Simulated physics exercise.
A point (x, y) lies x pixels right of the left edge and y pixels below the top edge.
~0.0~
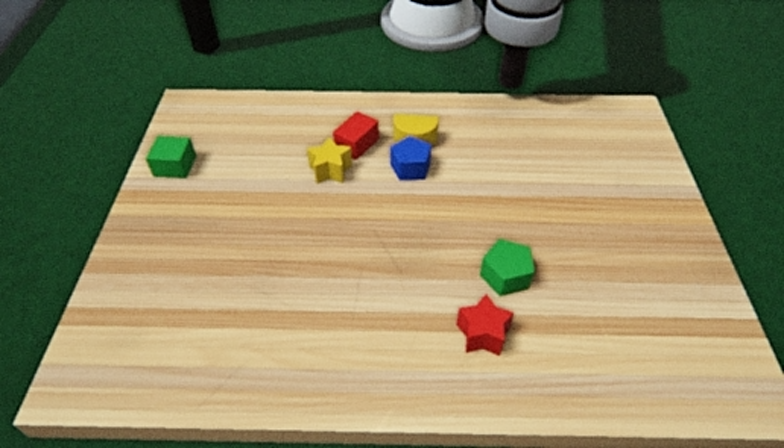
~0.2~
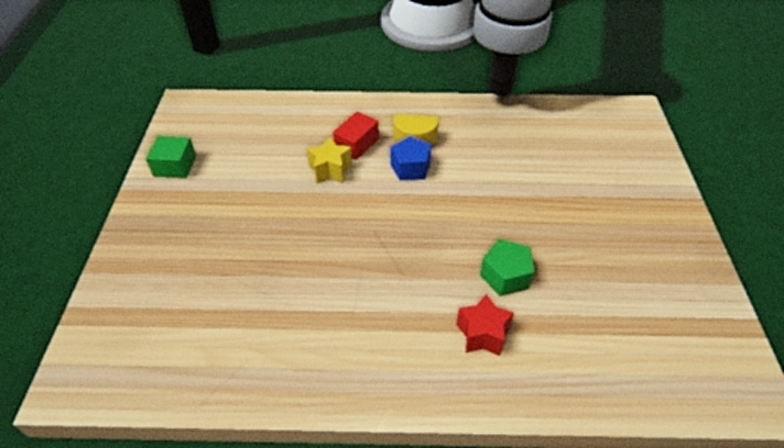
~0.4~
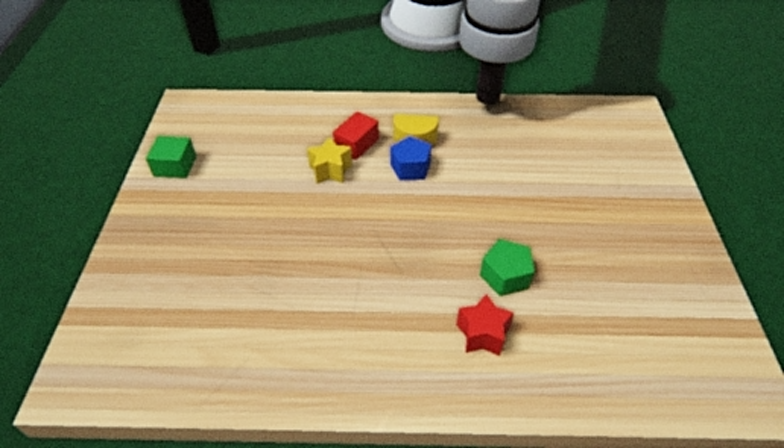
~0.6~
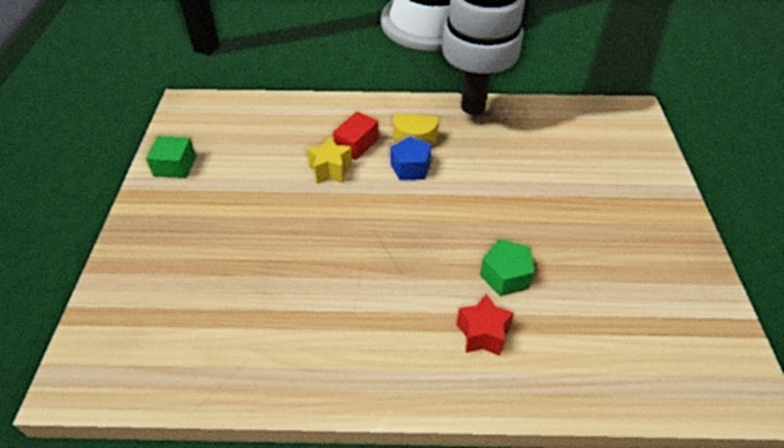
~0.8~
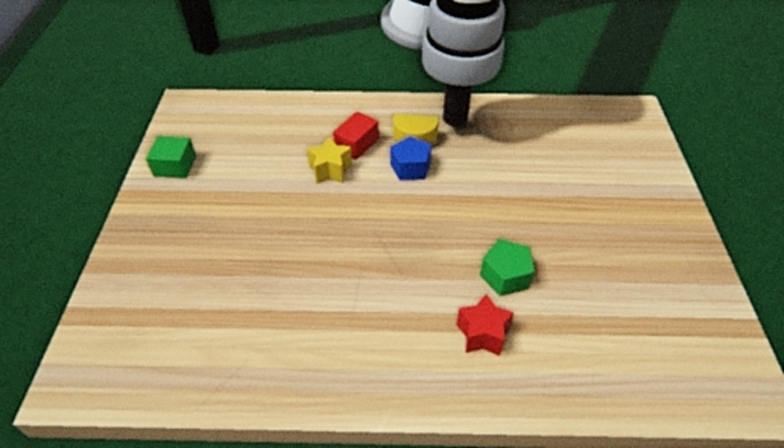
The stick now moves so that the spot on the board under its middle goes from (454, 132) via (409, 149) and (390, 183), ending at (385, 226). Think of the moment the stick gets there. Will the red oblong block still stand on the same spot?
No.
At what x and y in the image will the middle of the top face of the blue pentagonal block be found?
I think it will end close to (421, 195).
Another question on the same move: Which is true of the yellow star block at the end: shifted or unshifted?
It will remain on its spot.
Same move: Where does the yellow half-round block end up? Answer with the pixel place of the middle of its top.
Somewhere near (366, 128).
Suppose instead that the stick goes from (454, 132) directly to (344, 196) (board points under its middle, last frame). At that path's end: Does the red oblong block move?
I'd say yes.
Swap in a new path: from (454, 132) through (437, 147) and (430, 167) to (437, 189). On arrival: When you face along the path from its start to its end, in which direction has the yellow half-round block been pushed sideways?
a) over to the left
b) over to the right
Option b.
The first path, step by step. One third of the way, stick (409, 137); red oblong block (339, 123), turned 40° anticlockwise; blue pentagonal block (410, 152), turned 15° anticlockwise; yellow half-round block (372, 125), turned 45° clockwise.
Two thirds of the way, stick (390, 172); red oblong block (332, 121), turned 45° anticlockwise; blue pentagonal block (414, 183), turned 90° anticlockwise; yellow half-round block (366, 128), turned 80° clockwise.
At the end, stick (384, 214); yellow star block unmoved; red oblong block (332, 121), turned 45° anticlockwise; blue pentagonal block (421, 195), turned 115° anticlockwise; yellow half-round block (366, 128), turned 80° clockwise.
